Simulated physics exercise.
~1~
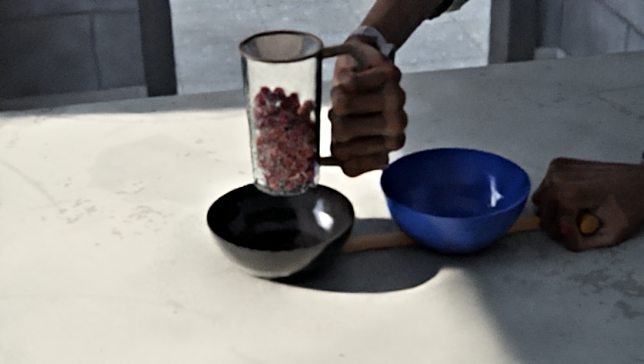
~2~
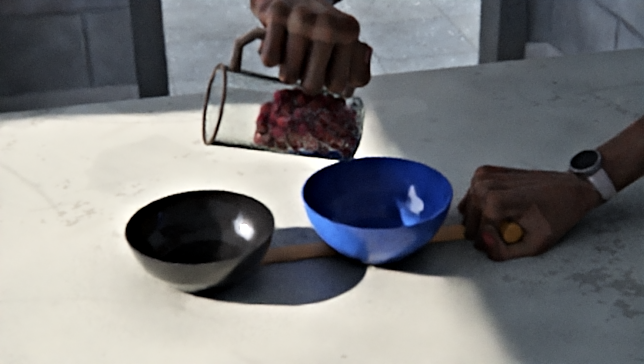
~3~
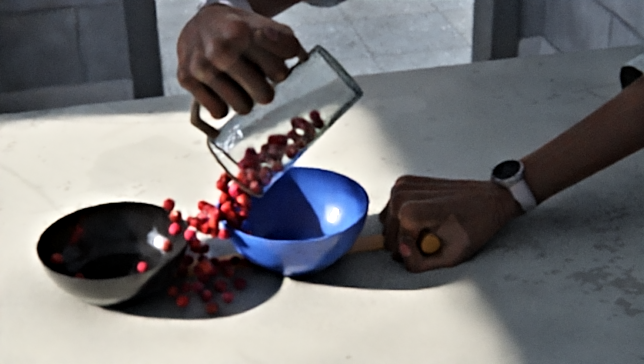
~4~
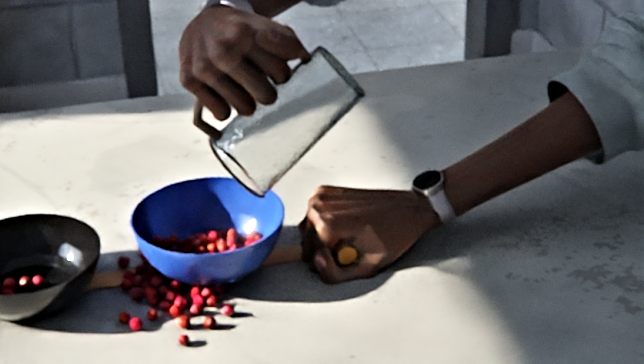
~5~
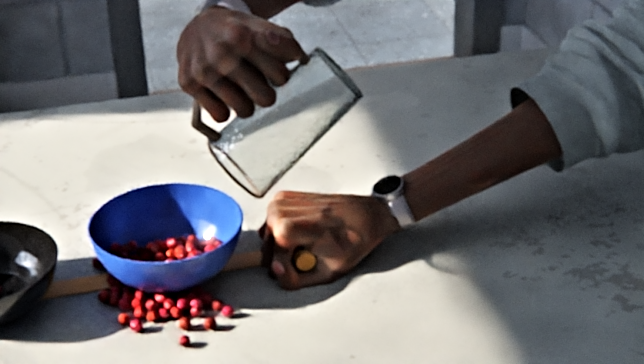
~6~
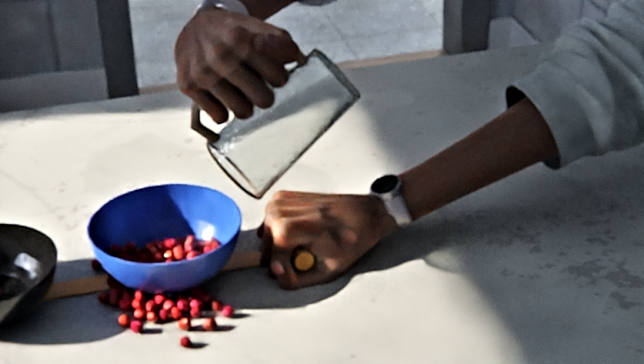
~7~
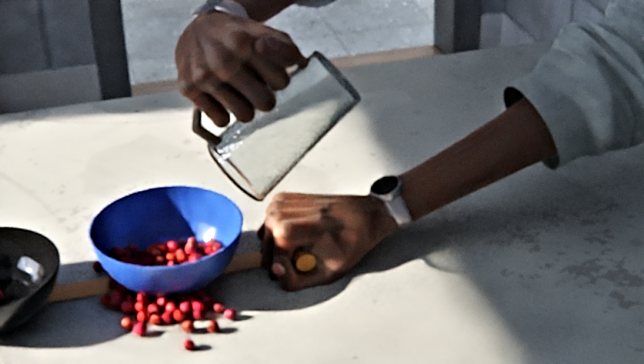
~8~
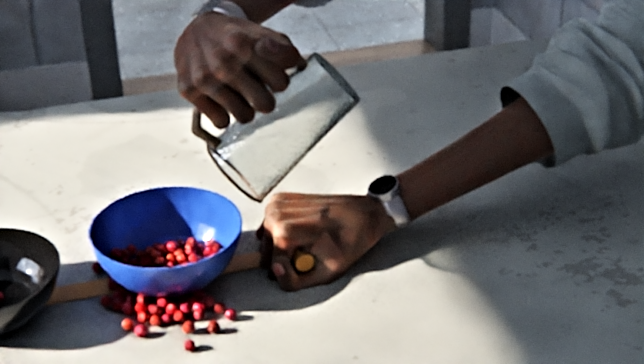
To begin with, a hand holds a clear cup of red cranberries upright above a black bowl, while another hand grips a wooden strip joining it to a blue bowl. The cup tips onto its side as the strip and both bowls slide left. It tilts further, and berries spill out, a few landing in the black bowl and others dropping onto the table and towards the blue bowl. The bowls slide further left, then stop. The emptied cup stays tipped, with many berries in the blue bowl, a loose pile on the table, and only a few in the black bowl.
